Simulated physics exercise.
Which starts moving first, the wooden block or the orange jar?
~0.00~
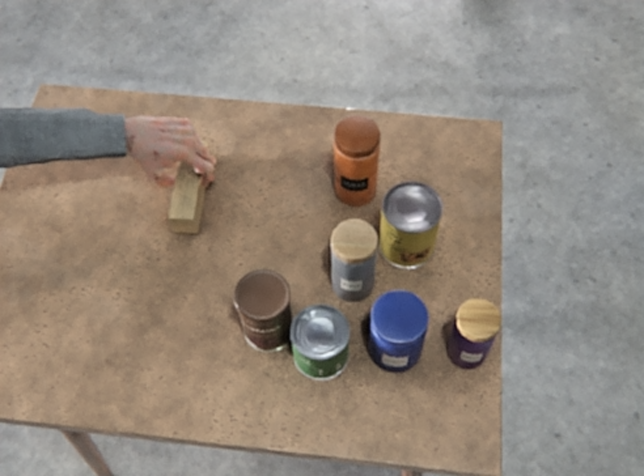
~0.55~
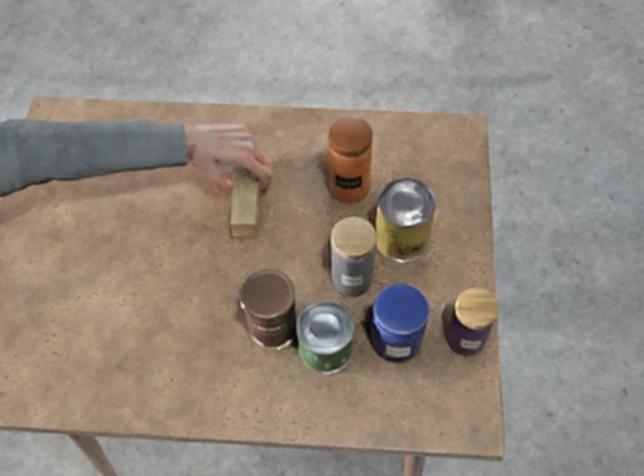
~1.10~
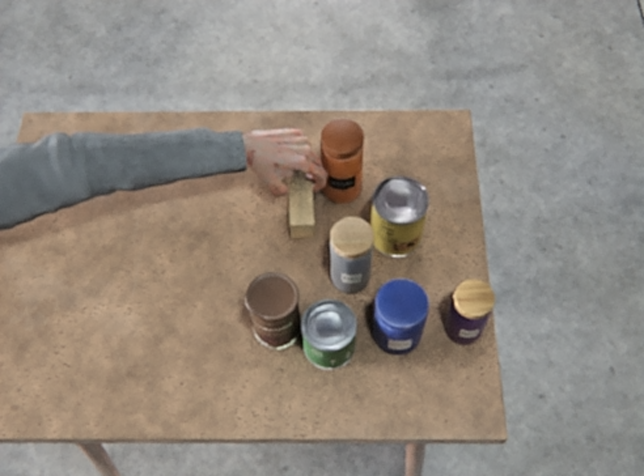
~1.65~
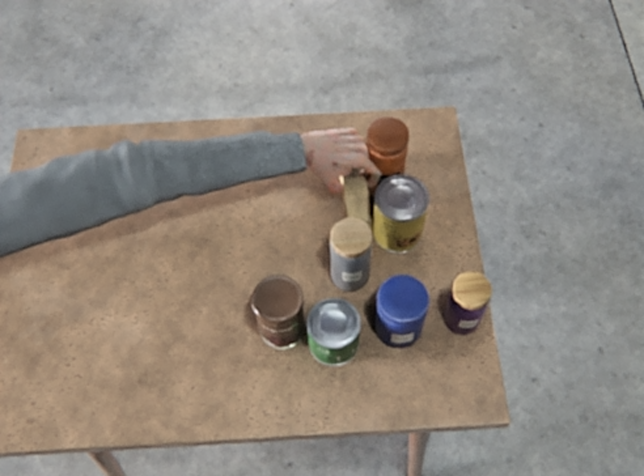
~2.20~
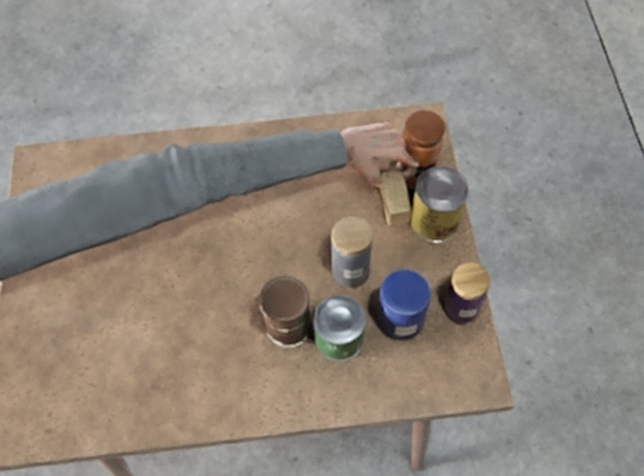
The wooden block starts moving first, sliding right under the hand while the orange jar stays still. The jar only shifts once the block has come up to it.
